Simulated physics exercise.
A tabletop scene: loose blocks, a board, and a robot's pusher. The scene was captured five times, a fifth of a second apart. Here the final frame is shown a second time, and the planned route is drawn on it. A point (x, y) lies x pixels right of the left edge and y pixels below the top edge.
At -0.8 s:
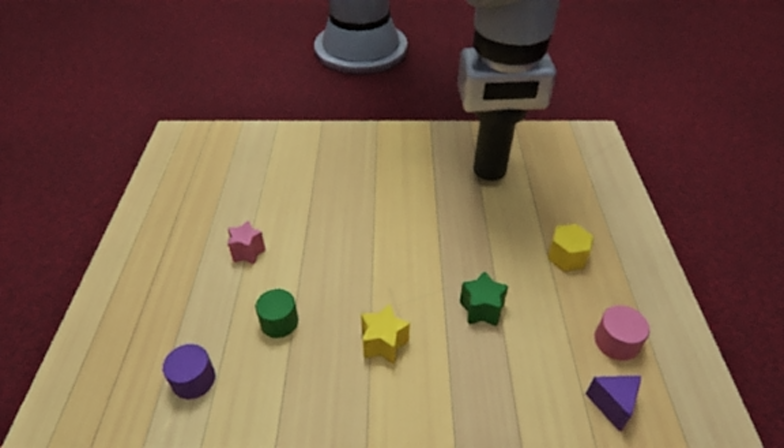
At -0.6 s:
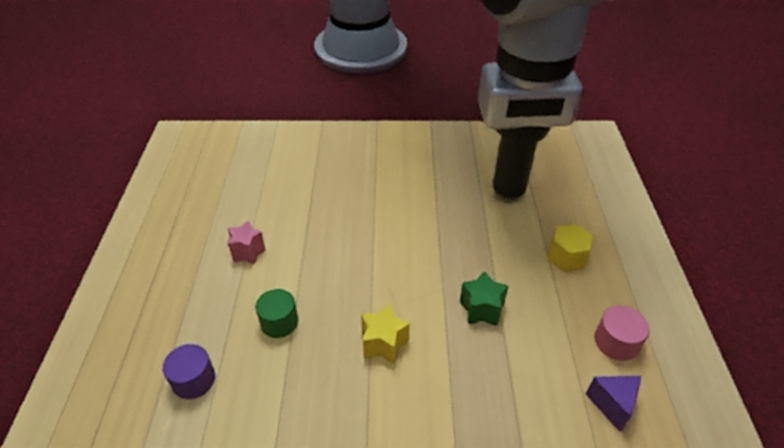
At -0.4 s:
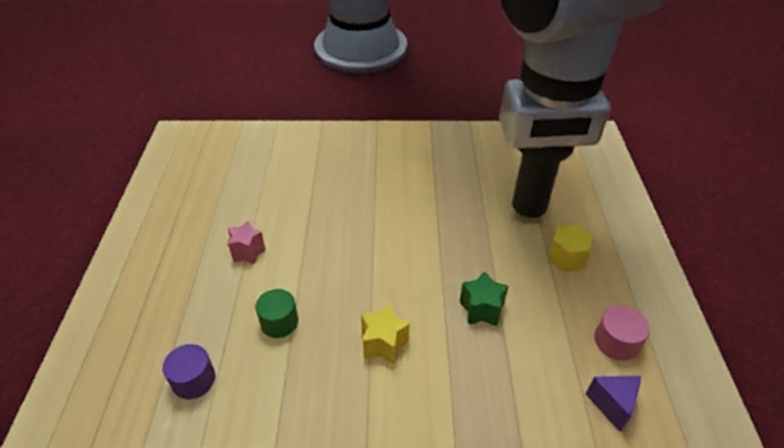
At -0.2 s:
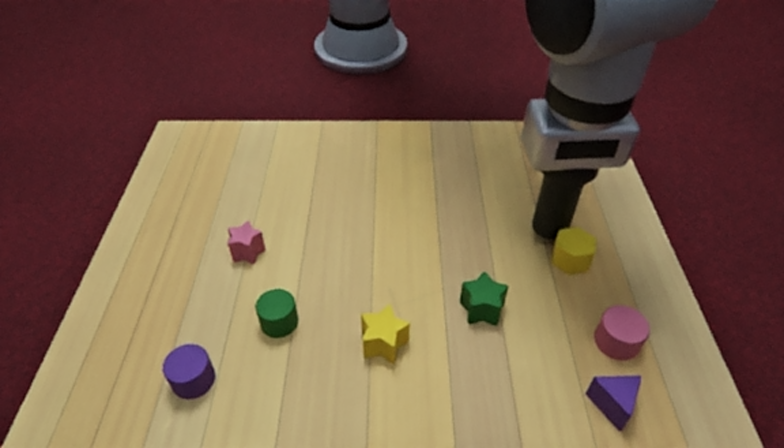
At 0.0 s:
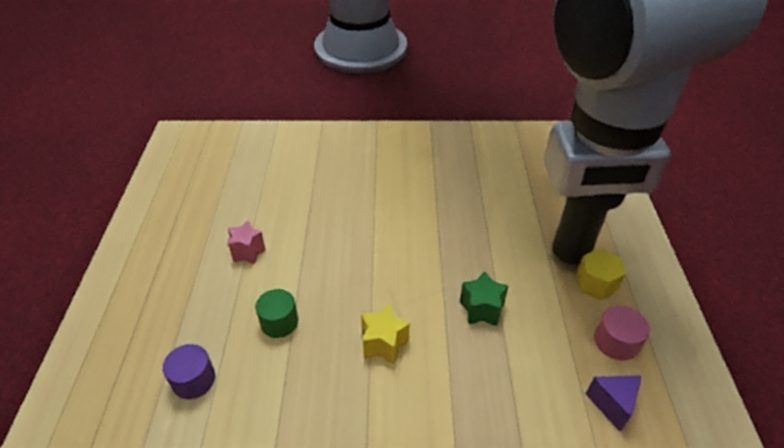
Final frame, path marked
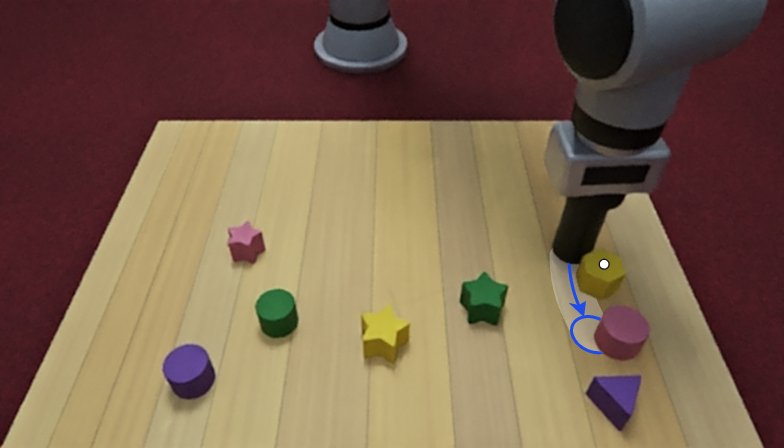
At first, a robot arm holds its dark pusher near the back of a wooden table scattered with small colourful blocks. The pusher slides forward and to the right until it reaches the yellow hexagon, then nudges it a short way toward the pink cylinder, while the other blocks stay still.
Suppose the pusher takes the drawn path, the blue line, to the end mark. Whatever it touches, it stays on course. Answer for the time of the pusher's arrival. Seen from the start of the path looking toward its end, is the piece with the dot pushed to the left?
Yes, I think so.
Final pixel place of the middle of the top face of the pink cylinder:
Top centre: (645, 341).
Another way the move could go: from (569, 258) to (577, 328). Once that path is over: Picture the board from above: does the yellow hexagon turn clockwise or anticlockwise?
Looking down, my answer is that the yellow hexagon rotates anticlockwise.
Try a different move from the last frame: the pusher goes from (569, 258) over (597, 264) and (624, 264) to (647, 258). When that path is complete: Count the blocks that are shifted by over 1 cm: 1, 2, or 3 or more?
My answer is one.
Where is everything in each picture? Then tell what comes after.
In the first picture, pusher tip (490, 170); block tops, yellow hexagon (573, 238); purple triangle (622, 389); pink cylinder (626, 323).
In the second picture, pusher (509, 187); blocks unchanged.
In the third picture, pusher (530, 205); blocks unchanged.
In the fourth picture, pusher (550, 227); yellow hexagon (577, 241).
In the fifth picture, pusher (571, 250); yellow hexagon (604, 264); purple triangle (622, 389); pink cylinder (626, 323).
Path on the board, from (569, 258) through (575, 294) to (593, 334); the dot is on the yellow hexagon.
The first path, step by step. Halfway along, pusher (578, 287); yellow hexagon (625, 287), turned 50° anticlockwise.
At the end, pusher (597, 327); yellow hexagon (630, 290), turned 70° anticlockwise; purple triangle in place; pink cylinder (645, 341).
